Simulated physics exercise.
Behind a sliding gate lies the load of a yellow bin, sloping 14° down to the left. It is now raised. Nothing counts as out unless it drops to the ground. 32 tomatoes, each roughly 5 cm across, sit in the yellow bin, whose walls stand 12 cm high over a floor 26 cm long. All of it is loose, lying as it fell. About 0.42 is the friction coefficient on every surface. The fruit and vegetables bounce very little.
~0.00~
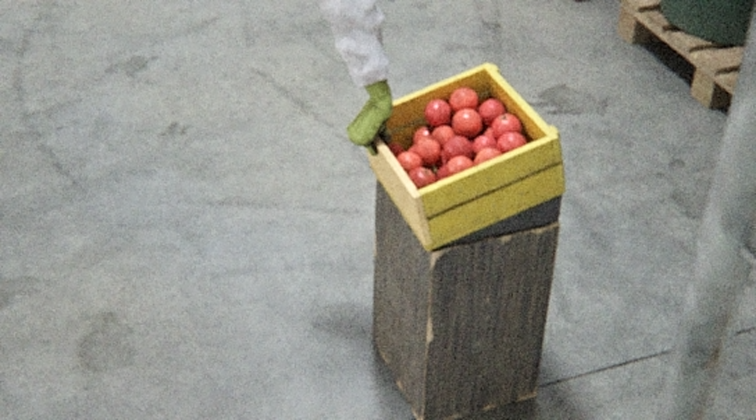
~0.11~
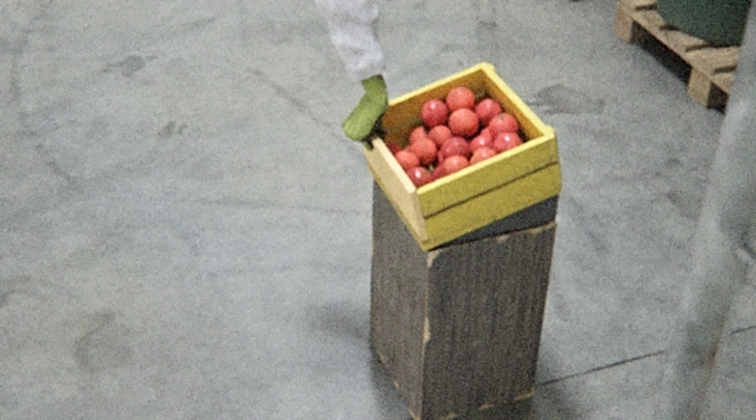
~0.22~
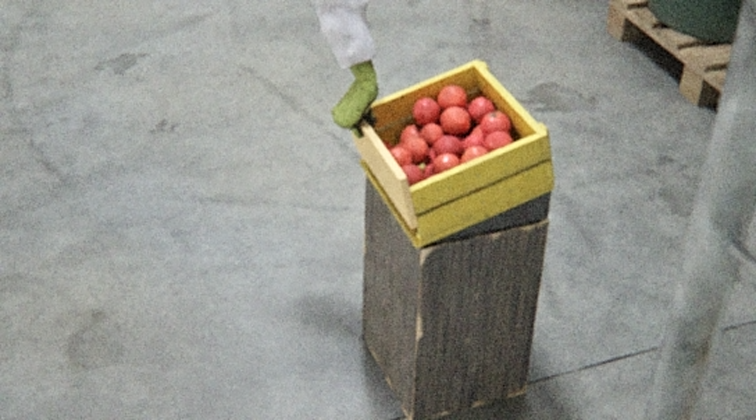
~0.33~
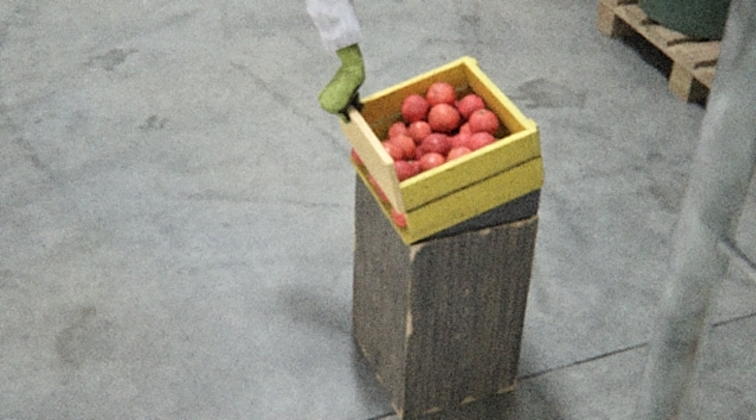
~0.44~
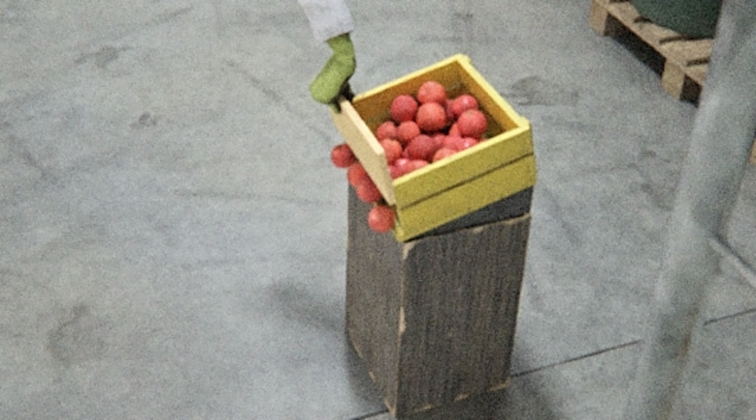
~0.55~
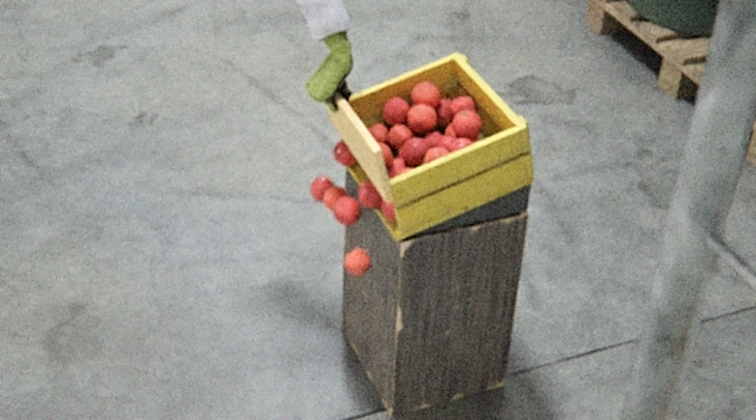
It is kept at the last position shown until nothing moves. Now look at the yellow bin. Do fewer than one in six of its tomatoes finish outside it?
No, more than one in six do.
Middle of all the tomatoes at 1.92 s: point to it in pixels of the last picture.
They're centred near (270, 376).
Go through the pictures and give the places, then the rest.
In the first picture (places track the rim corner closest to us here), yellow bin (419, 193); gap 0 cm; none in free fall.
The second picture shows yellow bin (416, 192); gap 1 cm.
The third picture shows yellow bin (409, 190); gap 4 cm.
The fourth picture shows yellow bin (399, 186); gap 6 cm.
The fifth picture shows yellow bin (392, 184); gap 8 cm.
The sixth picture shows yellow bin (389, 183); gap 8 cm; 2 falling or fallen, the lowest tomato at (358, 262).
After 0.77 s, the yellow bin is down by 7 of 32.
After 1.04 s, the yellow bin is down by 12 of 32.
After 1.43 s, the yellow bin is down by 21 of 32.
When it is over (at 1.92 s), the yellow bin is down by 32 of 32. Asked share, 32 of 32, 100 per cent.
